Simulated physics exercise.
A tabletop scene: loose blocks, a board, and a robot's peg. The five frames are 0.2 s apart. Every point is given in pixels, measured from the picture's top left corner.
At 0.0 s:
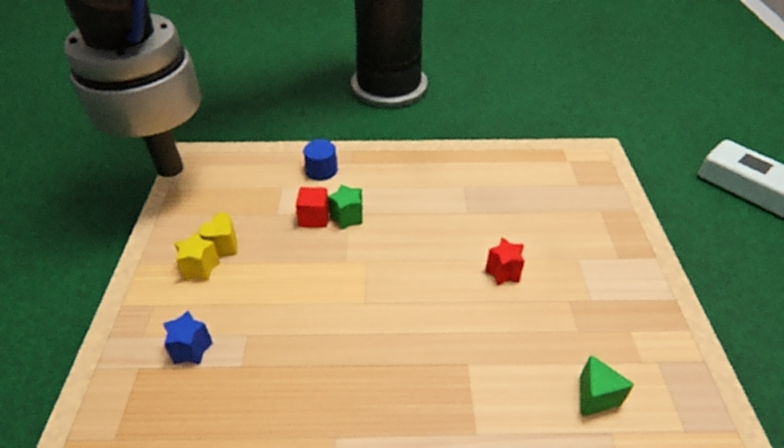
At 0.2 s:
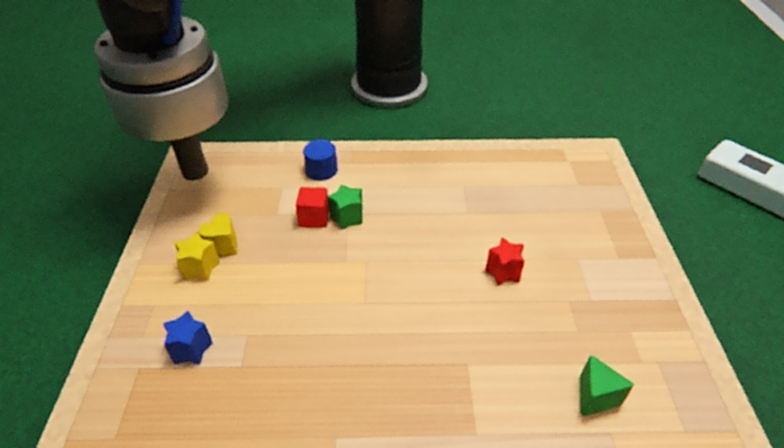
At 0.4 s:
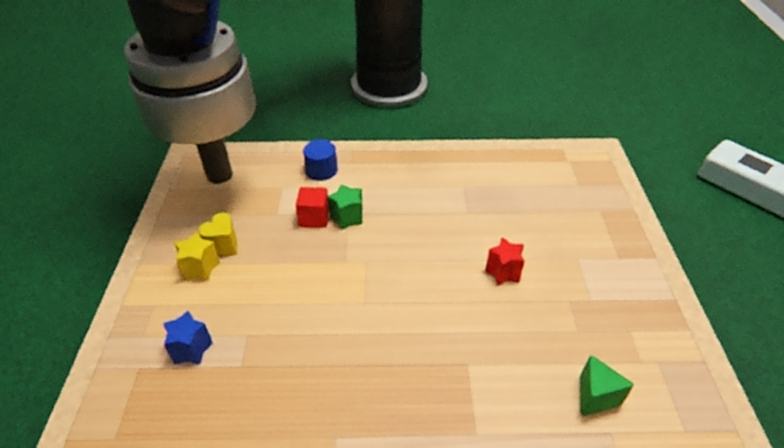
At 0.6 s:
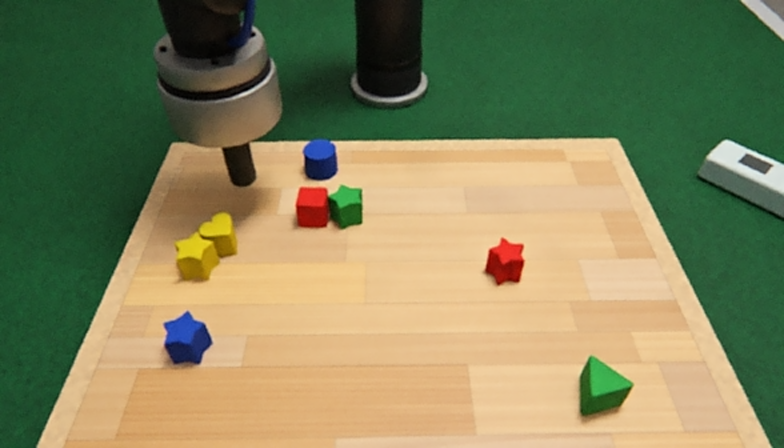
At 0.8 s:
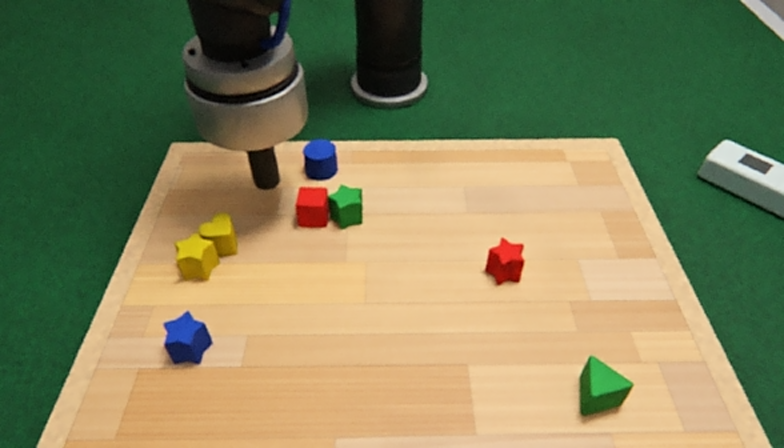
Robot arm moving its dark peg steadily rightward above a wooden board, while the scattered red, green, yellow and blue blocks stay still.
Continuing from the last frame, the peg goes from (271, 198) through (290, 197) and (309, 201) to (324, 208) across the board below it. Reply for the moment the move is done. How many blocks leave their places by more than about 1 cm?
Here I'd predict a lone block moving more than 1 cm.
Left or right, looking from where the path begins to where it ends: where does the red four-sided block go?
Rightward.
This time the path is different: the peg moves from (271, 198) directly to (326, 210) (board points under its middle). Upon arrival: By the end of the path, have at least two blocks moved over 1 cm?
Going by the path, yes.
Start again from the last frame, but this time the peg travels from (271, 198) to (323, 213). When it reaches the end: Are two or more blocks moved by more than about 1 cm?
Yes
On the path given first. Halfway along, peg at (298, 182); nothing pushed yet.
At the end, peg at (322, 192); red four-sided block at (314, 206); green star block still.
